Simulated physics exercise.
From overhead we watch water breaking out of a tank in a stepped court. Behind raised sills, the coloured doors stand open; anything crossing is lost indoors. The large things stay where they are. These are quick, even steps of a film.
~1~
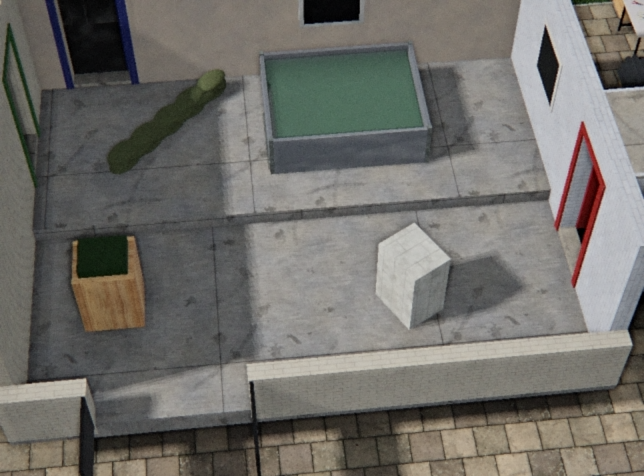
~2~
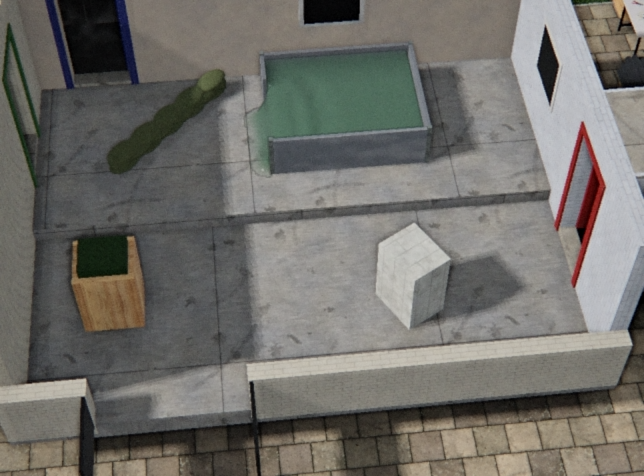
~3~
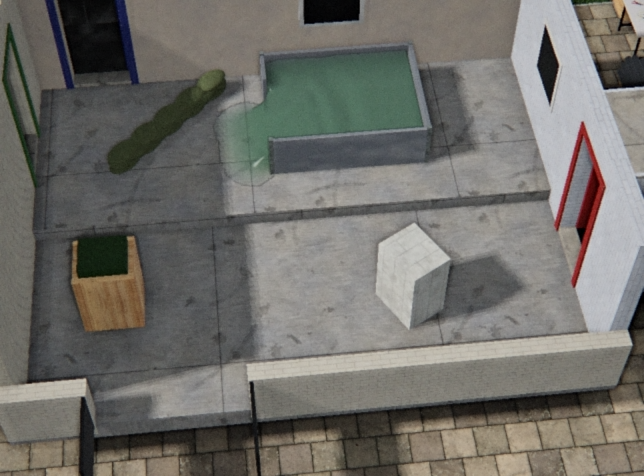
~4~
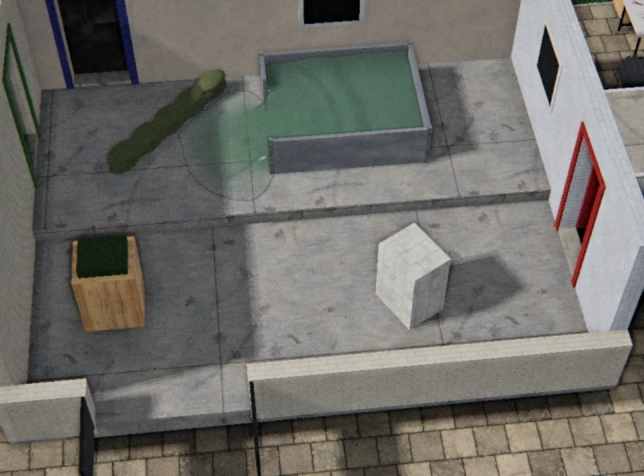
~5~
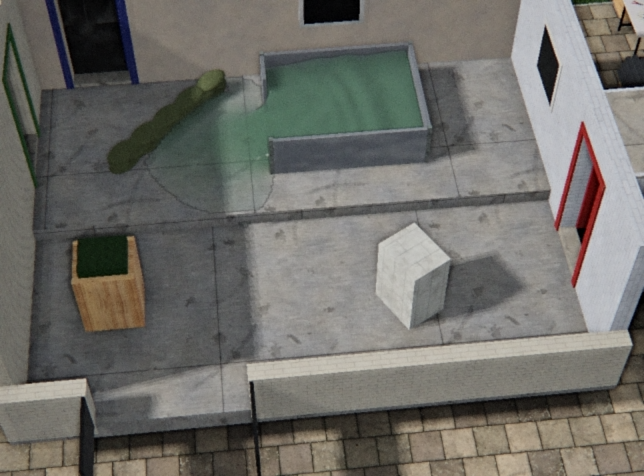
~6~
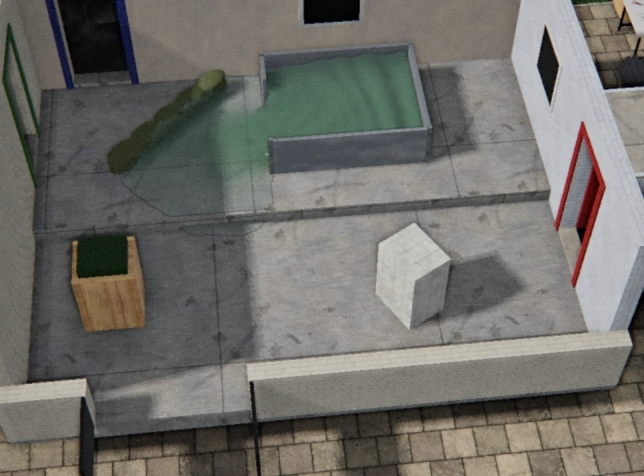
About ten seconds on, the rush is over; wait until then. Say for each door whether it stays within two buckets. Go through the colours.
Result: Red door: Does not exceed it. Green door: Does not exceed it. Blue door: Does not exceed it.
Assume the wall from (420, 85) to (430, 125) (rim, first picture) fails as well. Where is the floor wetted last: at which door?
I'd go with the door marked green.
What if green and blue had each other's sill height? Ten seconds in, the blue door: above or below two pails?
That way the blue one stays in check.
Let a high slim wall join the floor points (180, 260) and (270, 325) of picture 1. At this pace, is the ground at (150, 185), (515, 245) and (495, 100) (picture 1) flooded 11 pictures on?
Outcome per location, in sequence: Soaking, unsoaked, unsoaked.
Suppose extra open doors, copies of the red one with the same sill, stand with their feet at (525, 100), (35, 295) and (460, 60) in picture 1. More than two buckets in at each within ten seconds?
In sequence: Falls short, exceeds it, falls short.
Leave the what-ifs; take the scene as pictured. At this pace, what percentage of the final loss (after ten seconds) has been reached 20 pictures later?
About 10 per cent.
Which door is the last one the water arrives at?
It has to be the door marked red.
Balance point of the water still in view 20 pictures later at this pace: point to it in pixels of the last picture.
Around pixel (216, 192).
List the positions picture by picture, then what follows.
In the first picture, still water in the open tank at (343, 94).
In the second picture, the front is at (255, 112), out from the gap at (271, 132).
In the third picture, water pours out at (271, 133) and has run to (231, 111).
In the fourth picture, water pours out at (271, 134) and has run to (186, 131).
In the fifth picture, water pours out at (271, 134) and has run to (151, 163).
In the sixth picture, the front is at (127, 180), out from the gap at (271, 134).
A moment on, water covers 20 % of the floor; the red door not reached, the green door not reached, the blue door not reached.
Next, water covers 25 % of the floor; the red door not reached, the green door wet at the sill, nothing in, the blue door not reached.
Then, water covers 40 % of the floor; the red door not reached, the green door wet at the sill, nothing in, the blue door not reached.
Later, water covers 60 % of the floor; the red door not reached, the green door wet at the sill, nothing in, the blue door wet at the sill, nothing in.
In the end, water covers 80 % of the floor; the red door wet at the sill, nothing in, the green door wet at the sill, nothing in, the blue door wet at the sill, nothing in.
